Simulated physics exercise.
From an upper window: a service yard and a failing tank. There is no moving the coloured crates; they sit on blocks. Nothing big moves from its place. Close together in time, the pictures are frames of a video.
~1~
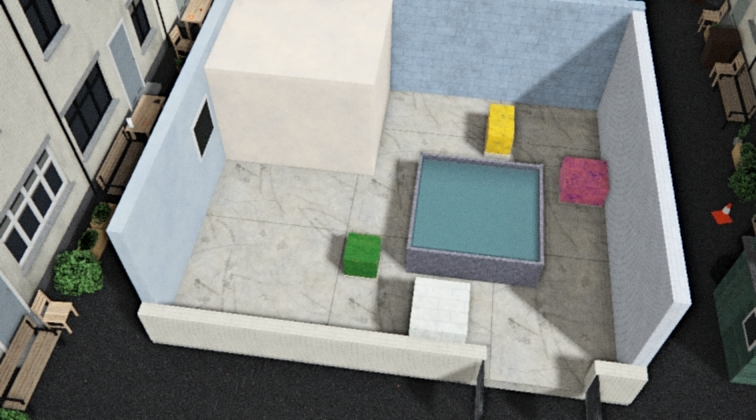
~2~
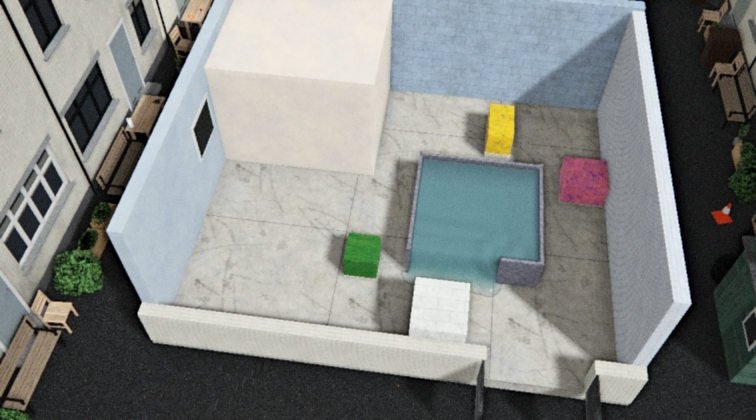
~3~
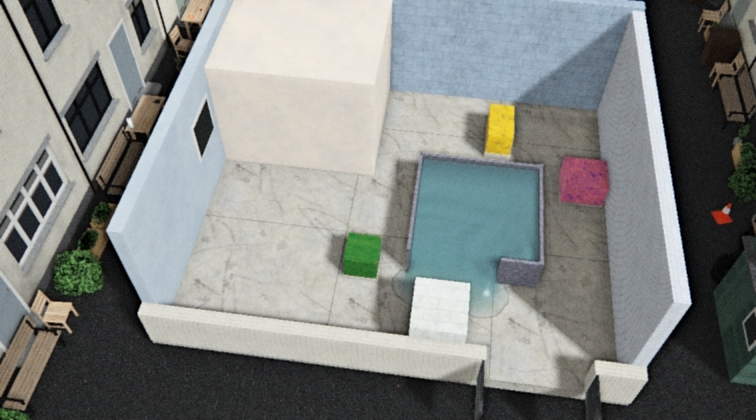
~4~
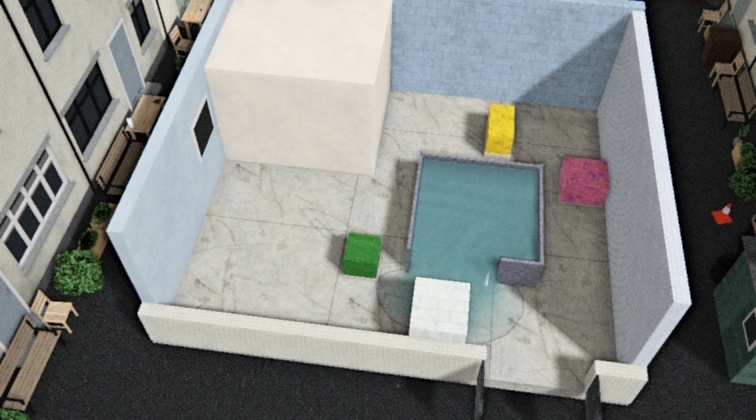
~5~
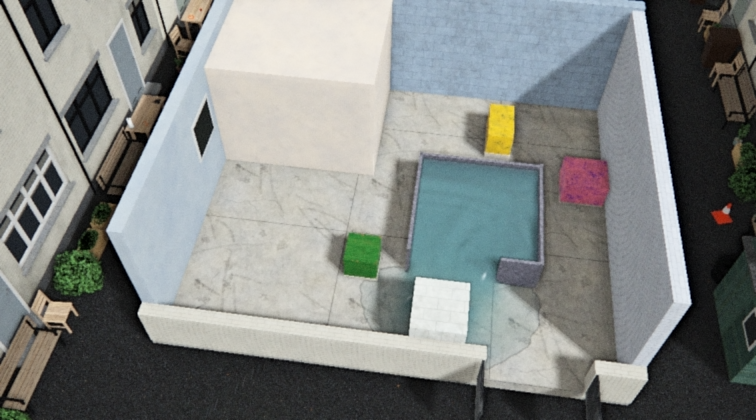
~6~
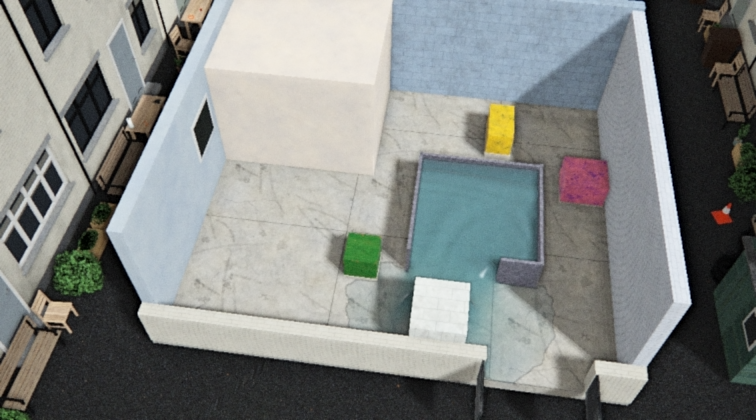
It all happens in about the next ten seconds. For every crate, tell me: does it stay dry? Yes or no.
Here is how it goes: The yellow crate, yes, it stays dry; the green crate, no, it gets wet; the pink crate, no, it gets wet.
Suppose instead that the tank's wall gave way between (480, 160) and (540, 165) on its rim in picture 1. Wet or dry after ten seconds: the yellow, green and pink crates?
Going crate by crate, the yellow one gets flooded, the green one gets flooded and the pink one gets flooded.
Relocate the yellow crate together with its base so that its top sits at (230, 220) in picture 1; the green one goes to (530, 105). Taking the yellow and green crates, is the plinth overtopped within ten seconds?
In short: Yellow takes water; green escapes it.
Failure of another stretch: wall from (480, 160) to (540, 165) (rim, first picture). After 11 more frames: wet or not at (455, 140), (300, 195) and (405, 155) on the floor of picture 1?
Point one: Reached. Point two: Not reached. Point three: Reached.
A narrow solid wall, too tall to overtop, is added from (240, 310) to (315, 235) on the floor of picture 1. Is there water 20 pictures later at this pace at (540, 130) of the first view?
My call: Spared.
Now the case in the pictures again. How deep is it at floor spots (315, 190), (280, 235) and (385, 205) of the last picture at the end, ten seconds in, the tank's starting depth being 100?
Around 12, 6 and 16 %.
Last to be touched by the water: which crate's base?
I say the yellow one.
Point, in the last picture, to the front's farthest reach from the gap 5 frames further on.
Point: (272, 338) in the last picture's pixels.
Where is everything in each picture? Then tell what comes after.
In the first picture, the water tank at (478, 208) is whole and still.
In the second picture, water pours out at (453, 269) and has run to (497, 289).
In the third picture, water pours out at (453, 270) and has run to (496, 311).
In the fourth picture, water pours out at (453, 270) and has run to (502, 331).
In the fifth picture, water pours out at (452, 270) and has run to a hidden place.
In the sixth picture, water pours out at (453, 270) and has run to a hidden place.
A moment on, water covers 20 % of the floor; the yellow crate not reached, the green crate water round its plinth, the pink crate not reached.
Next, water covers 35 % of the floor; the yellow crate not reached, the green crate water round its plinth, the pink crate not reached.
Then, water covers 50 % of the floor; the yellow crate not reached, the green crate water round its plinth, the pink crate not reached.
Later, water covers 70 % of the floor; the yellow crate water round its plinth, the green crate water round its plinth, the pink crate water round its plinth.
In the end, water covers 90 % of the floor; the yellow crate stayed above the water, the green crate was topped, the pink crate was topped.
